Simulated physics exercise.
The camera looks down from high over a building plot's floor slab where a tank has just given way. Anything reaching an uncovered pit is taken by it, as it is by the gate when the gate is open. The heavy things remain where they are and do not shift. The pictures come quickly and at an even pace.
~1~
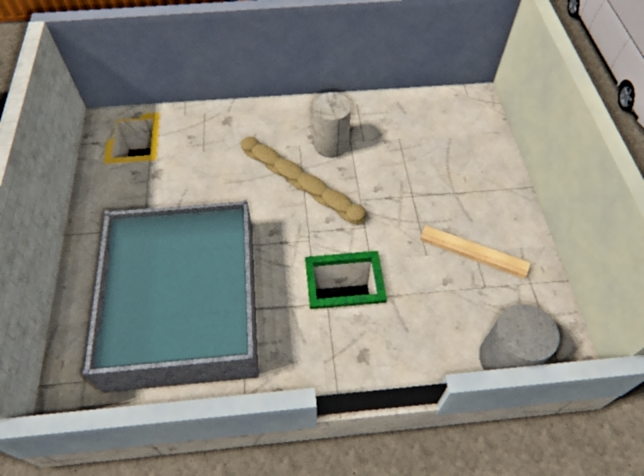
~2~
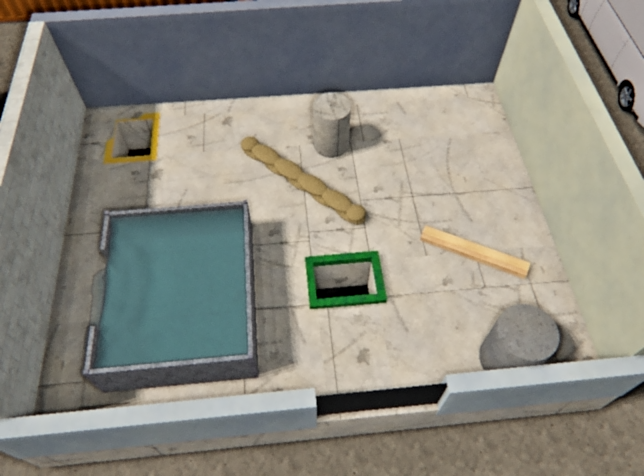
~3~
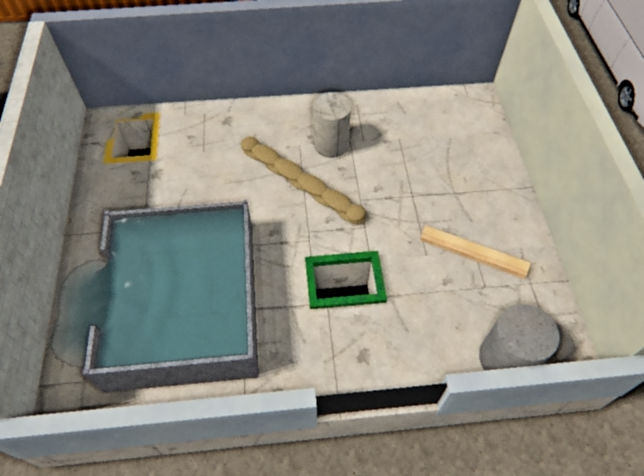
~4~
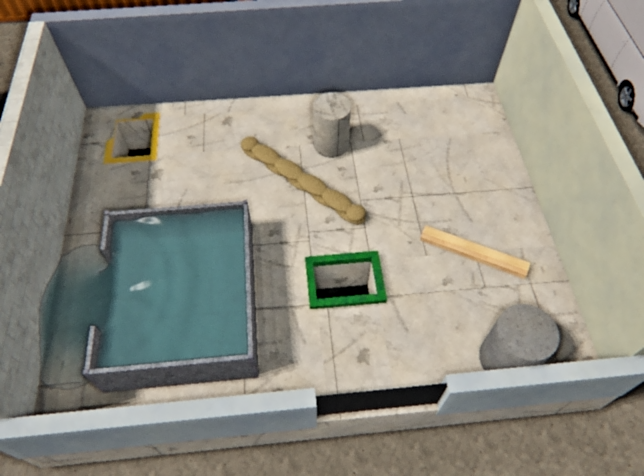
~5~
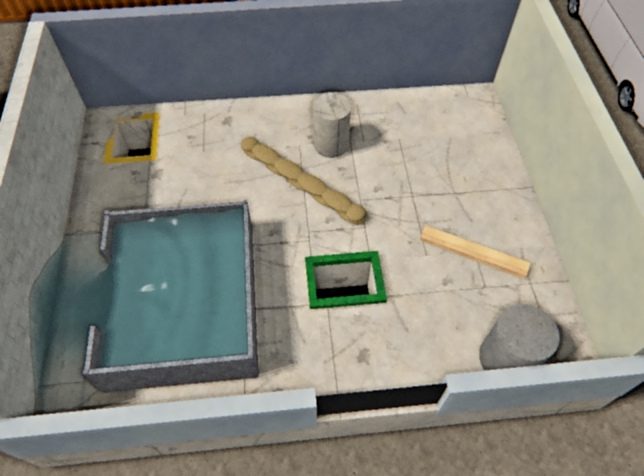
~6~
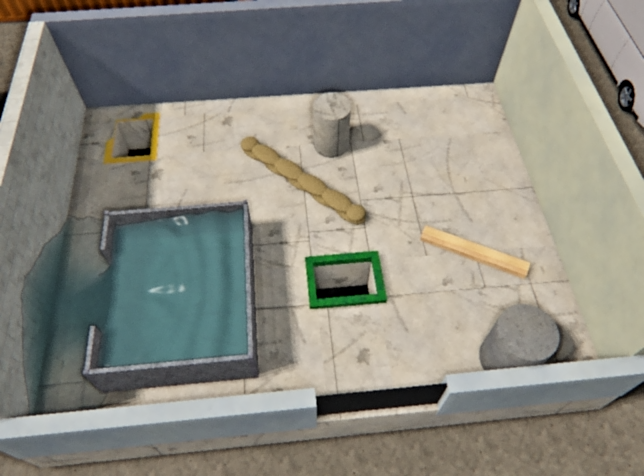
At first, a rectangular tank of still, blue-green water stands at the left of a walled concrete slab. Its left side opens and water pours through the gap, spreading to the left wall. The sheet then widens along that wall, toward the back and front, while ripples cross the tank.
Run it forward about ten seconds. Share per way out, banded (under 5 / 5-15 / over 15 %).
Banded: Gate under 5 %, yellow pit over 15 %, green pit under 5 %.
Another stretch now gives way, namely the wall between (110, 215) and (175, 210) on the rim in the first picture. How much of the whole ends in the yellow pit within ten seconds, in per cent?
Near 45 per cent for yellow.
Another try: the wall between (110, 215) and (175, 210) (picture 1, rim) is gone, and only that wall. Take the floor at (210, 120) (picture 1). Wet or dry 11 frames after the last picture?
Submerged.
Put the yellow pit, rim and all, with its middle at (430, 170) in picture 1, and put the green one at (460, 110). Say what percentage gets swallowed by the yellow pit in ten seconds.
Per cent: Yellow 6.
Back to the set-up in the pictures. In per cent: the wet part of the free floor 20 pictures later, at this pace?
I reckon 40 per cent or so.
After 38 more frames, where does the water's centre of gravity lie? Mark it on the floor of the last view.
It's close to (237, 283).
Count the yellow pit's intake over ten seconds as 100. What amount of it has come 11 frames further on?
Share at that point: Roughly 10 %.
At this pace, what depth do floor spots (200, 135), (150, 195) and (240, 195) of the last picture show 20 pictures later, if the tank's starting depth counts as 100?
Estimate: 4, 4, 2 %.
A moment on, water covers 15 % of the floor; the gate 0 %, the yellow pit 0 %, the green pit 0 %.
Next, water covers 25 % of the floor; the gate 0 %, the yellow pit 3 %, the green pit 0 %.
Then, water covers 40 % of the floor; the gate 0 %, the yellow pit 7 %, the green pit 0 %.
Later, water covers 70 % of the floor; the gate 0 %, the yellow pit 14 %, the green pit 0 %.
In the end, water covers 90 % of the floor; the gate 0 %, the yellow pit 20 %, the green pit 0 %.
